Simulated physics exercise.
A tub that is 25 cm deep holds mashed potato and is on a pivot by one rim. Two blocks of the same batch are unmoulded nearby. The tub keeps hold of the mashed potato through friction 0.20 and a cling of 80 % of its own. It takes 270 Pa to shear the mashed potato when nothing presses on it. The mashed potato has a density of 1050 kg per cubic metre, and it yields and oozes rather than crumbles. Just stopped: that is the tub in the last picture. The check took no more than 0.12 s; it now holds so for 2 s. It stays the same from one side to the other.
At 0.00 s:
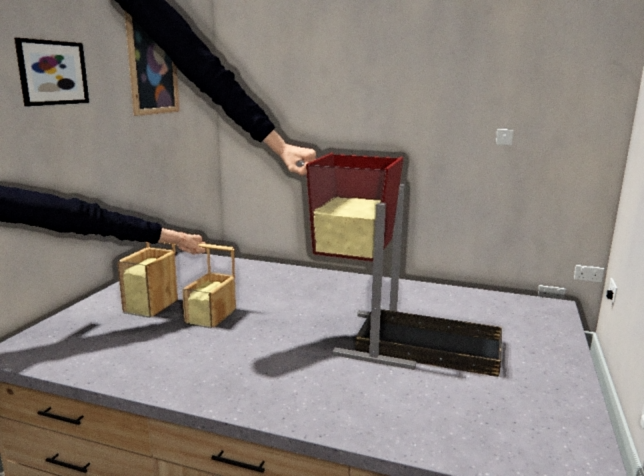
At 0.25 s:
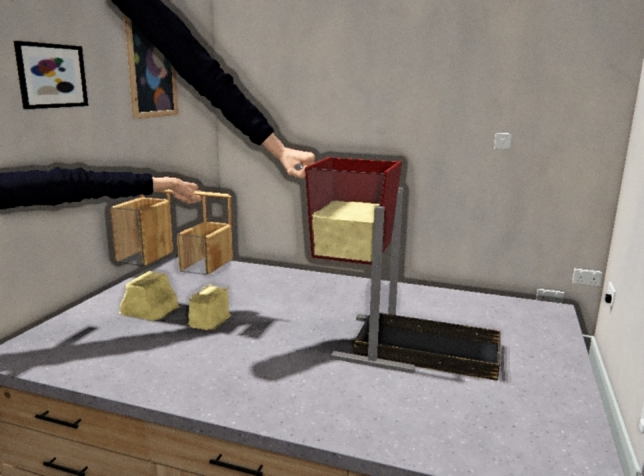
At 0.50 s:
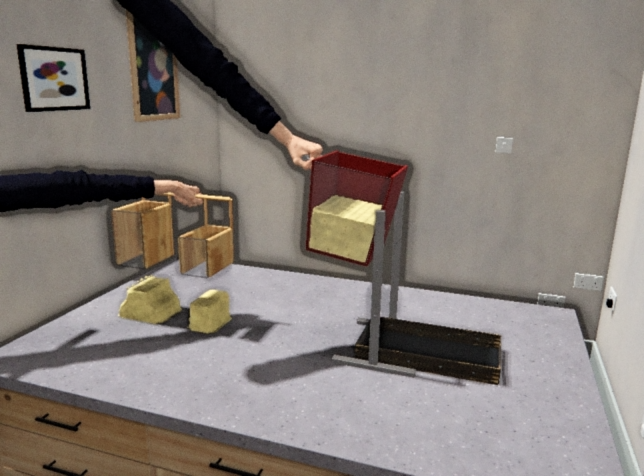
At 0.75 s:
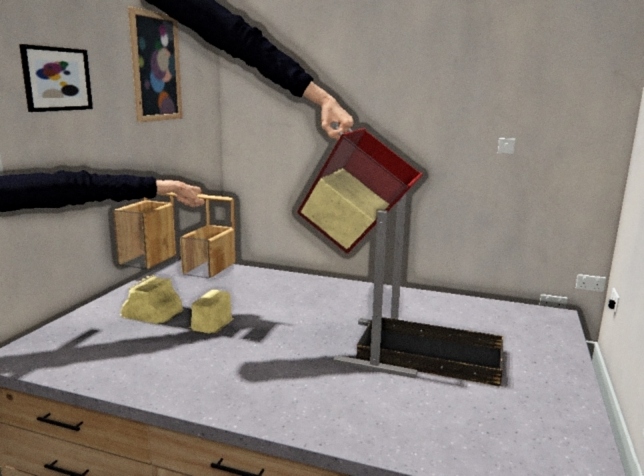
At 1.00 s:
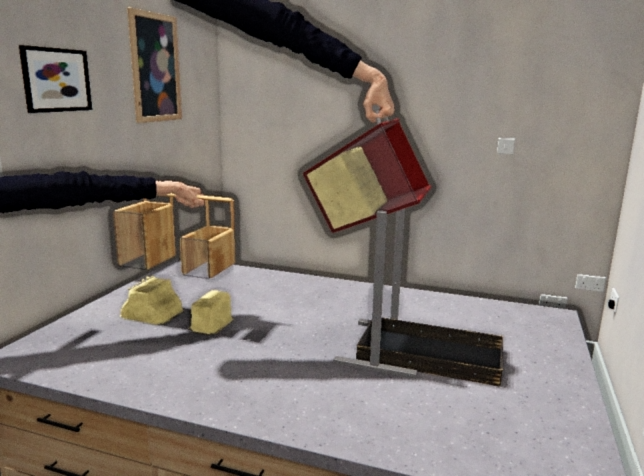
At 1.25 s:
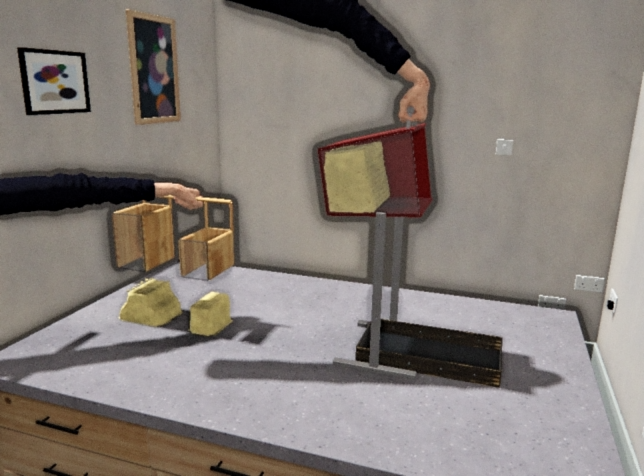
Two wooden moulds were lifted by a hand off two pale yellow blocks, which sagged a little, and then another hand tilted a red tub of the same stuff over onto its side.
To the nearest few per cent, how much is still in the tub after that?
About 100 %.
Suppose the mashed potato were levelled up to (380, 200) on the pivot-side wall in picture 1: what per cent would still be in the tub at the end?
Roughly 100 per cent would still be in the tub at the end.
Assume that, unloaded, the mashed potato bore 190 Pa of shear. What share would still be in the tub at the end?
I'd guess around 100 in a hundred.
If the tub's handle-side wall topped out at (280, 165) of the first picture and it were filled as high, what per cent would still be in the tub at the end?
Near 90 per cent.
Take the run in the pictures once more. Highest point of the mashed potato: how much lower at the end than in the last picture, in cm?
Roughly 4 cm.
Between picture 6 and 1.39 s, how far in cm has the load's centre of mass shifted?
Something like 2 cm, give or take.
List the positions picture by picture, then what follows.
Handle-side rim at (309, 165), tilt 0 degrees; top of the mashed potato at (319, 213); blocks stand 15 cm, 9.9 cm (left to right), in the first picture.
Handle-side rim at (308, 168), tilt 0 degrees; top of the mashed potato at (318, 216); blocks stand 12 cm, 9.6 cm (left to right), in the second picture.
Handle-side rim at (315, 161), tilt 9 degrees; top of the mashed potato at (316, 210); blocks stand 11 cm, 9.5 cm (left to right), in the third picture.
Handle-side rim at (345, 137), tilt 34 degrees; top of the mashed potato at (321, 181); blocks stand 11 cm, 9.5 cm (left to right), in the fourth picture.
Handle-side rim at (382, 127), tilt 61 degrees; top of the mashed potato at (341, 157); blocks stand 11 cm, 9.5 cm (left to right), in the fifth picture.
Handle-side rim at (412, 133), tilt 81 degrees; top of the mashed potato at (362, 150); blocks stand 11 cm, 9.5 cm (left to right), in the sixth picture.
After 1.39 s, the tub is at 81 degrees and holds 100 %.
After 1.56 s, the tub is at 81 degrees and holds 100 %.
After 1.73 s, the tub is at 81 degrees and holds 100 %.
After 1.90 s, the tub is at 81 degrees and holds 100 %.
After 3.25 s, at the end, the tub is at 81 degrees and holds 100 %.
